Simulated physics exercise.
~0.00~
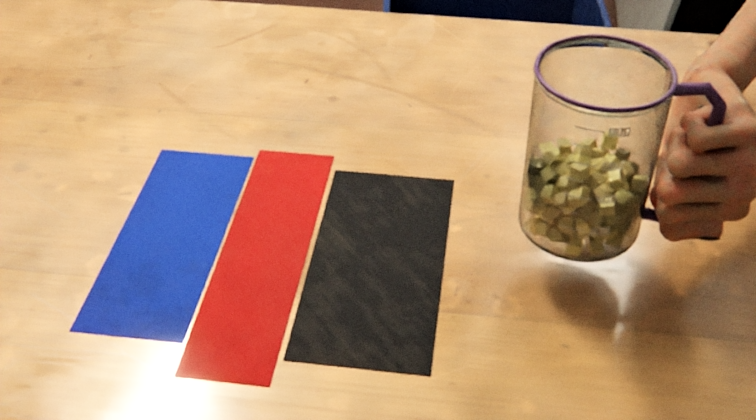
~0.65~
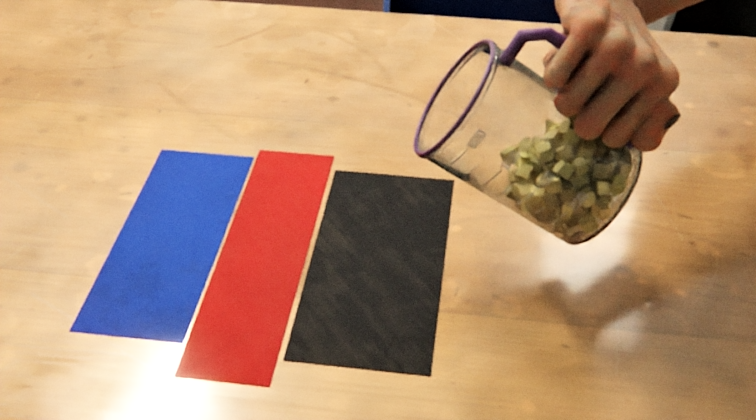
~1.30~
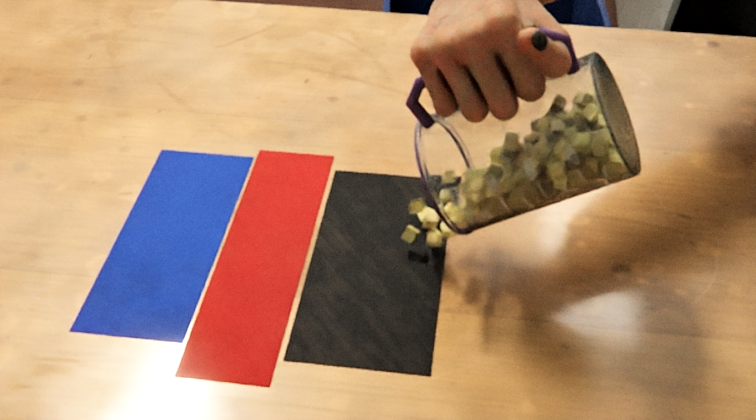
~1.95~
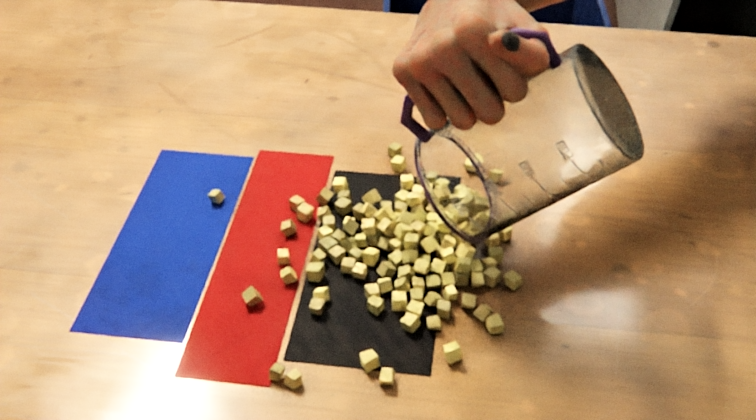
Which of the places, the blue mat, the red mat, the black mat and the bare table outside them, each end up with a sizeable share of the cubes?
The black mat and the bare table outside the mats each end up with a sizeable share. The red mat gets only a few cubes and the blue mat hardly any.
